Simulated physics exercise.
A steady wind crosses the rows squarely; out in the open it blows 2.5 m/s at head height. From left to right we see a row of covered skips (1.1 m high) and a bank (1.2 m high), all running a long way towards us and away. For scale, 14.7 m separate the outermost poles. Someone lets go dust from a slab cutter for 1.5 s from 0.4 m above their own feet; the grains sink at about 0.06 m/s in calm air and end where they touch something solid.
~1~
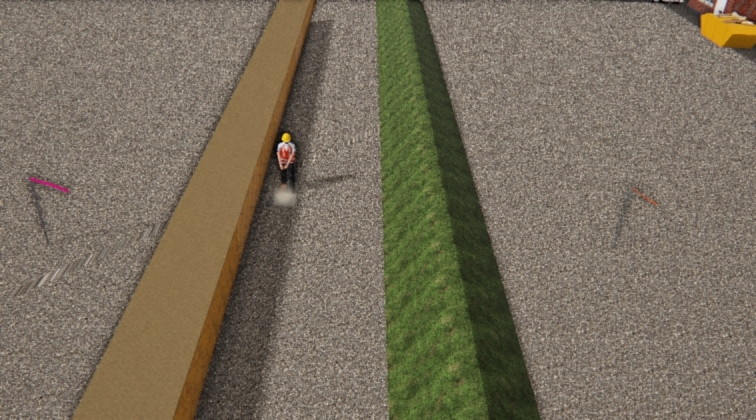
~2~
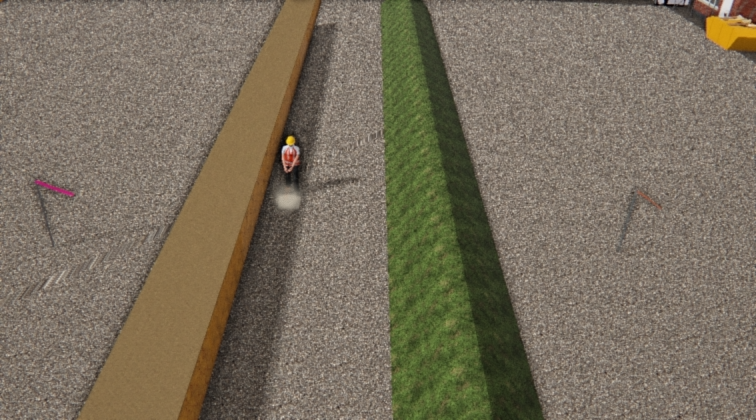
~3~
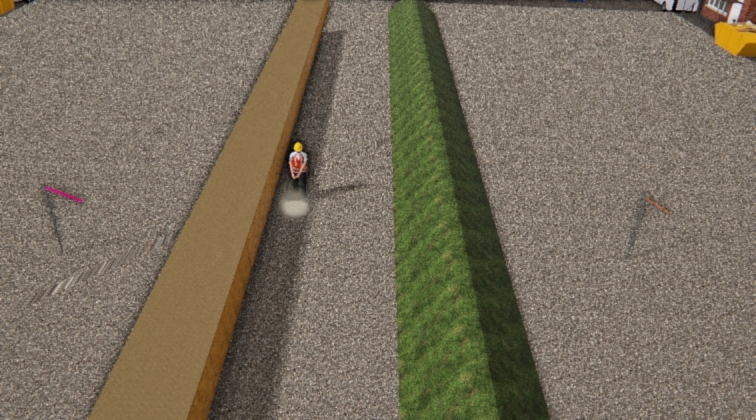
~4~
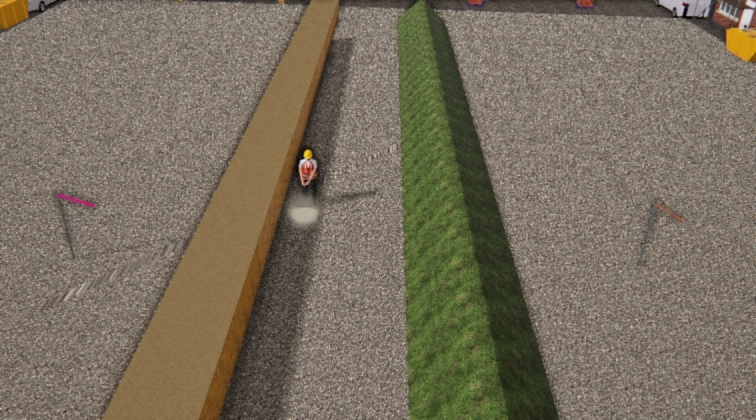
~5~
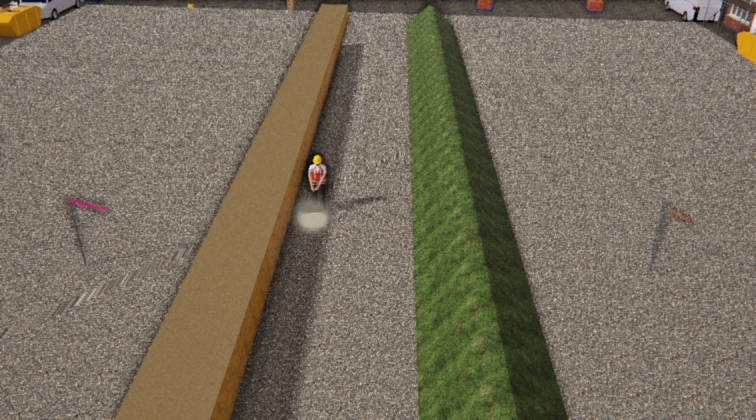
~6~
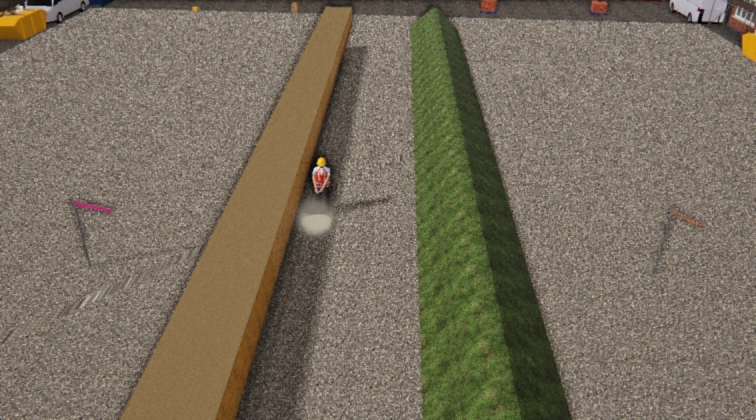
We see a yellow-helmeted person standing between a long, brown covered row and a grassy bank, a small pale dust puff hanging close by, while ribbons flutter rightward and the view shifts gradually, revealing parked vehicles beyond.
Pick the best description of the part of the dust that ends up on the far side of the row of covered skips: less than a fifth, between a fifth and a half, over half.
It is not even a fifth that ends up on the far side.
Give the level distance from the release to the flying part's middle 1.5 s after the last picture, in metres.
About 0.0 m.
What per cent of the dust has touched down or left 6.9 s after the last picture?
Near 20 %.
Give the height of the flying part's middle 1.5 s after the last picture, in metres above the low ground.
About 0.4 m.
Then, 1.5 s after the last picture, 0 % is beyond the row of covered skips; 1 % has touched down or left; the middle of what still flies is 0.5 m above the low ground, near (312, 215).
Then, 3.0 s after the last picture, 0 % is beyond the row of covered skips; 6 % has touched down or left; the middle of what still flies is 0.6 m above the low ground, near (309, 211).
Then, 6.9 s after the last picture, 0 % is beyond the row of covered skips; 22 % has touched down or left; the middle of what still flies is 0.8 m above the low ground, near (320, 204).
Then, 19.0 s after the last picture, 0 % is beyond the row of covered skips; 62 % has touched down or left; the middle of what still flies is 1.0 m above the low ground, near (668, 207).
Then, 44.0 s after the last picture, 0 % is beyond the row of covered skips; 98 % has touched down or left.
